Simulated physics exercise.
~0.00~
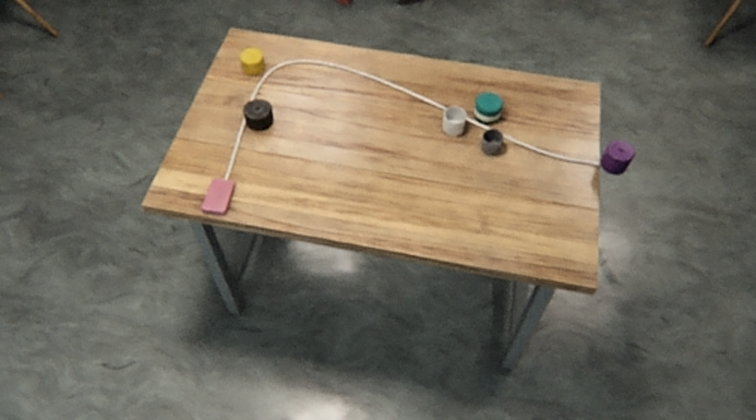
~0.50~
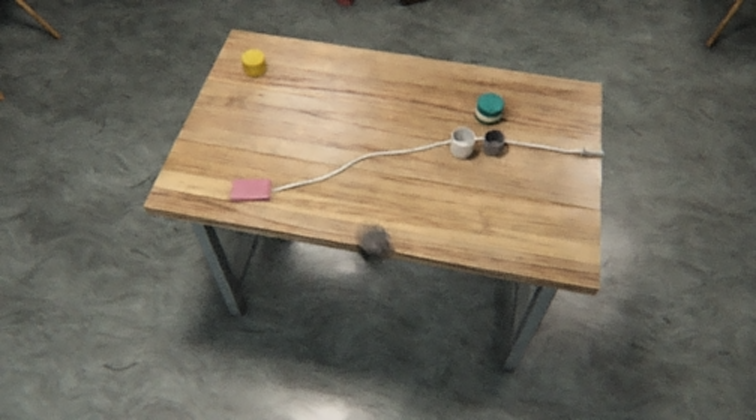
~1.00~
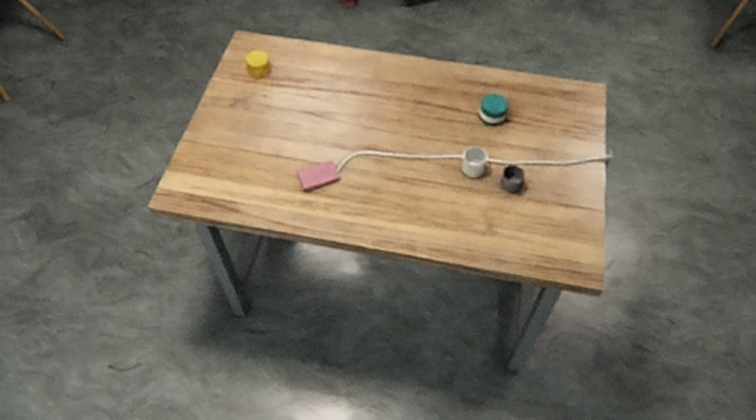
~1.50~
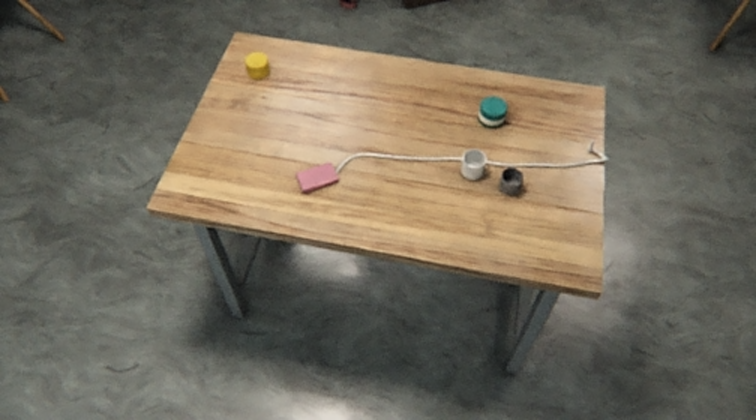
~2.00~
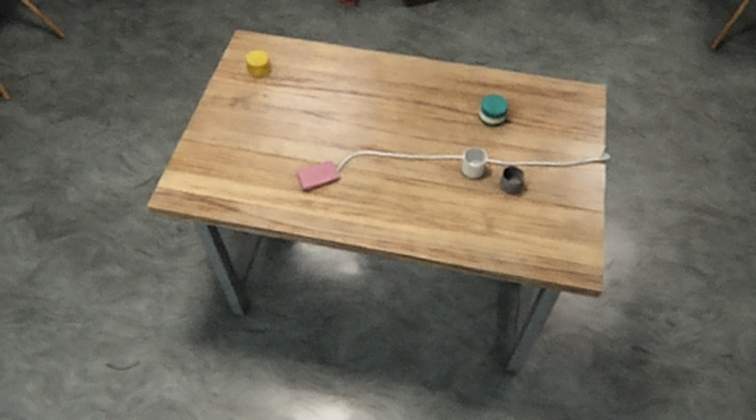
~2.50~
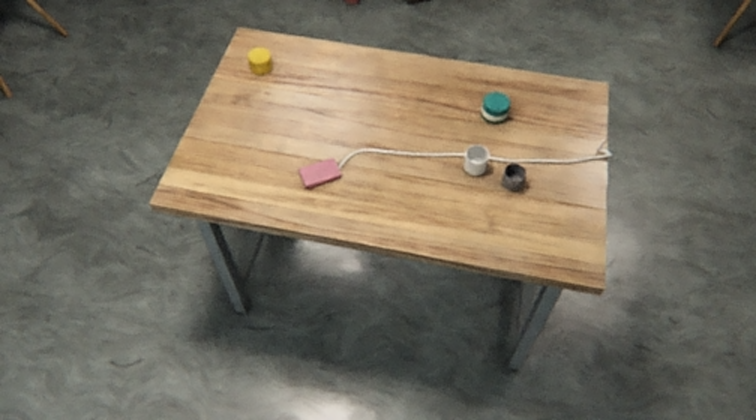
Purple speaker dropping off a wooden table's right edge, its cable sweeping the black tub off the front and dragging the pink phone rightward.
